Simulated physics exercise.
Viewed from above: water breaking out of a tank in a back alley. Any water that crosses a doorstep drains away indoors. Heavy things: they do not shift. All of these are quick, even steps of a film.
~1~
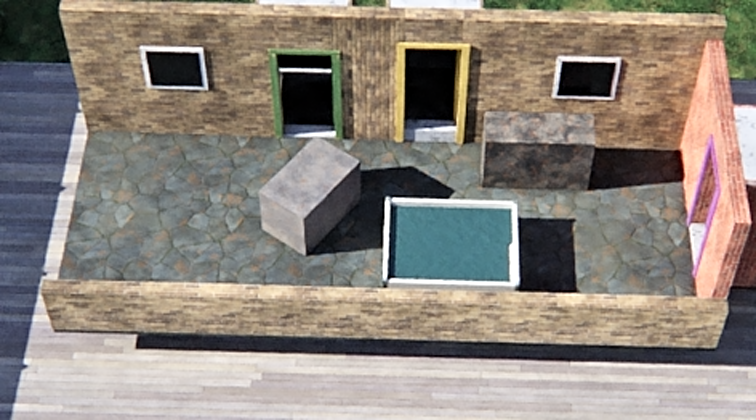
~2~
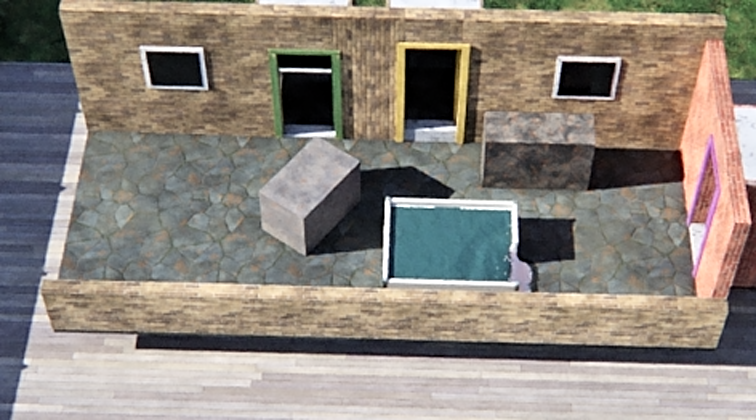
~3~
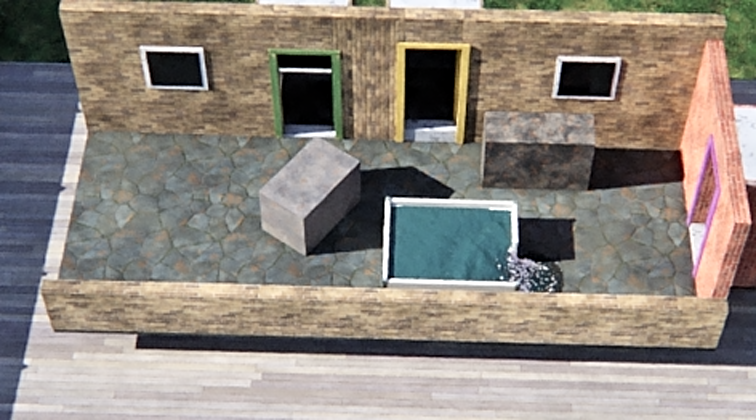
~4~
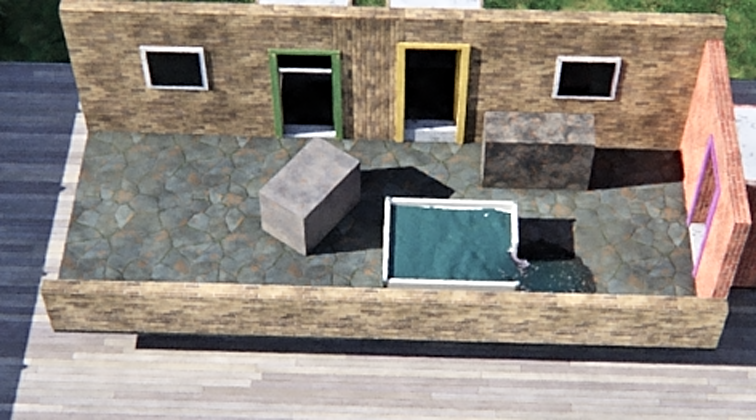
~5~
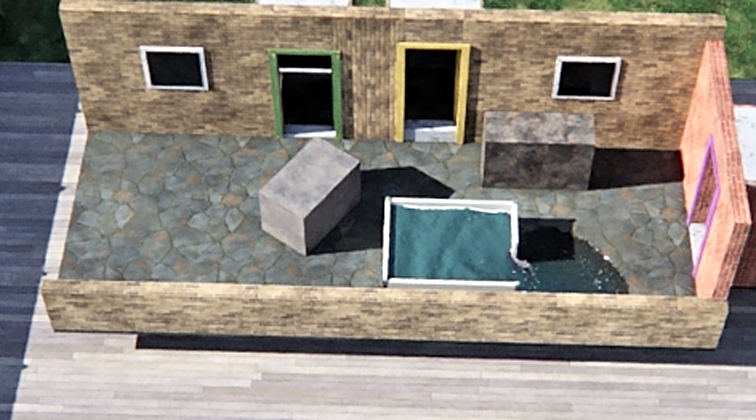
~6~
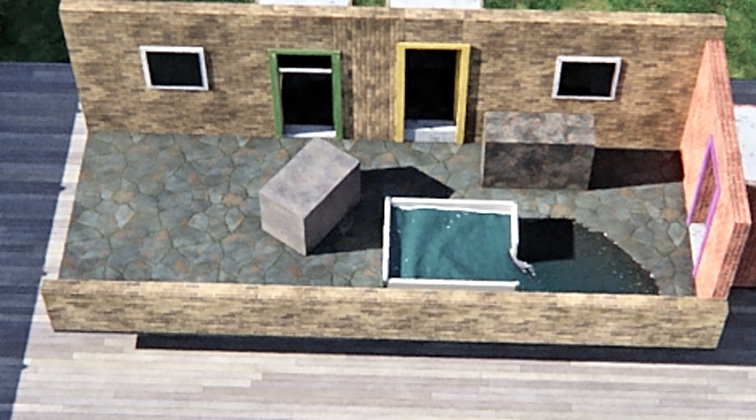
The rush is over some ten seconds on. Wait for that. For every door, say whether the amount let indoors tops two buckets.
The purple door tops two buckets; the green door stays at two buckets or less; the yellow door stays at two buckets or less.
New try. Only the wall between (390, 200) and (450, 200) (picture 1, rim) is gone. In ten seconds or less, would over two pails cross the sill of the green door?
In that case the green door crosses the line.
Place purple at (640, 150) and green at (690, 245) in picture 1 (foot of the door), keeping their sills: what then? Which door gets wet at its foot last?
The flood gets to the yellow door after all the others.
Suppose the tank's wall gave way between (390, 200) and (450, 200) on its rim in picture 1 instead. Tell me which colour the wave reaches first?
It's the yellow one that is reached before the others.
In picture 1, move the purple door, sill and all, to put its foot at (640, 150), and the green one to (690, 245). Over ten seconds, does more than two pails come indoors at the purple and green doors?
From what I can tell, the purple door overshoots the mark; as for the green door, it overshoots the mark.
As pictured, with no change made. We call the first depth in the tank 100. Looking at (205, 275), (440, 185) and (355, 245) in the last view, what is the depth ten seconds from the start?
0, 4, 2 %.
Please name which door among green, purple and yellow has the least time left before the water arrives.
The purple-painted one.
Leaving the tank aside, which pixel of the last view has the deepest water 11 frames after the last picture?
Around (693, 316).
A moment on, water covers 20 % of the floor; the purple door wet at the sill, nothing in, the green door not reached, the yellow door not reached.
Next, water covers 20 % of the floor; the purple door under two buckets in, the green door not reached, the yellow door not reached.
Then, water covers 25 % of the floor; the purple door over two buckets in, the green door not reached, the yellow door not reached.
Later, water covers 40 % of the floor; the purple door far over two buckets in, the green door wet at the sill, nothing in, the yellow door wet at the sill, nothing in.
In the end, water covers 65 % of the floor; the purple door far over two buckets in, the green door wet at the sill, nothing in, the yellow door wet at the sill, nothing in.
